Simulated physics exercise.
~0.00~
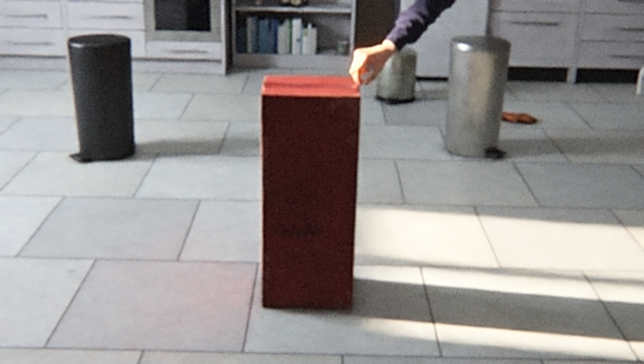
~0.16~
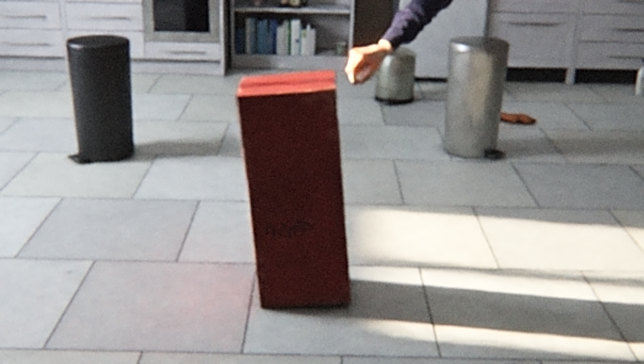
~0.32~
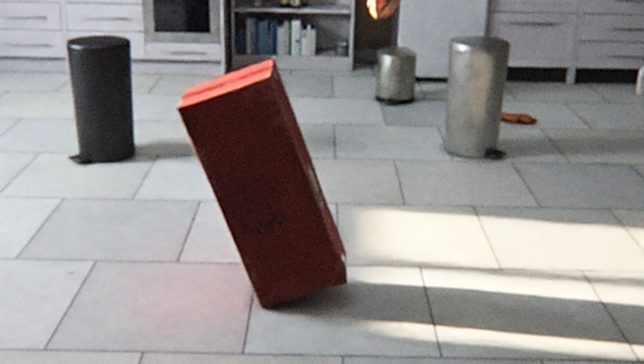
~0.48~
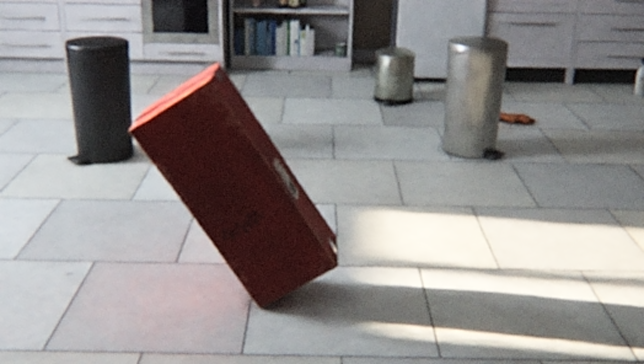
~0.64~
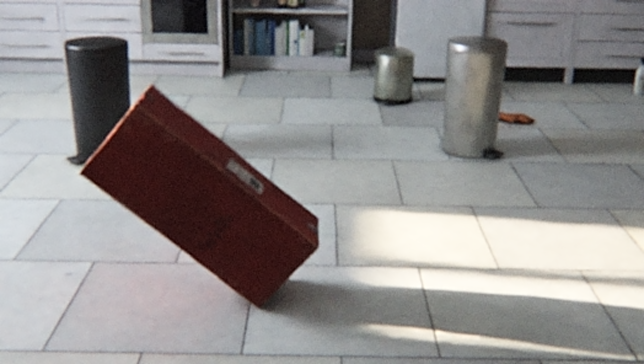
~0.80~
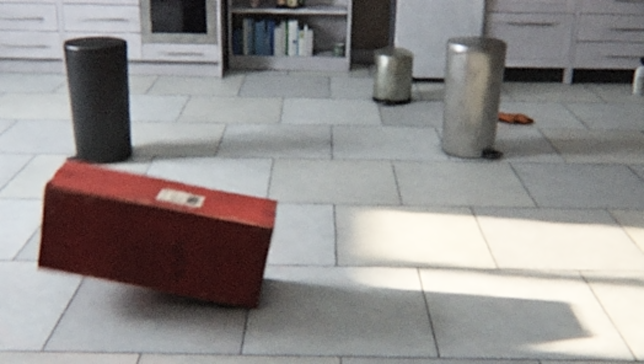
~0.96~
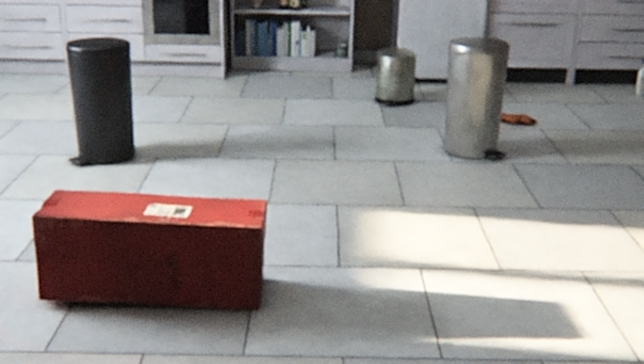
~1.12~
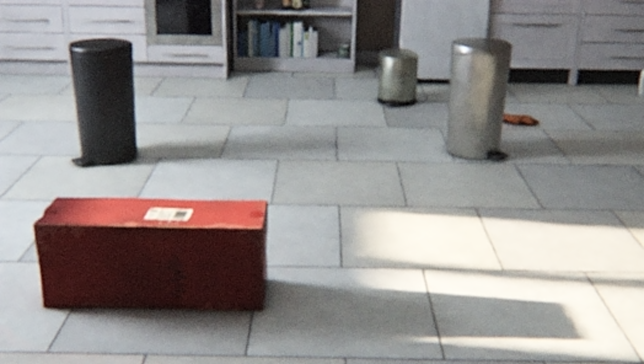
A hand pushes a tall red parcel, which topples left and rests on its side.
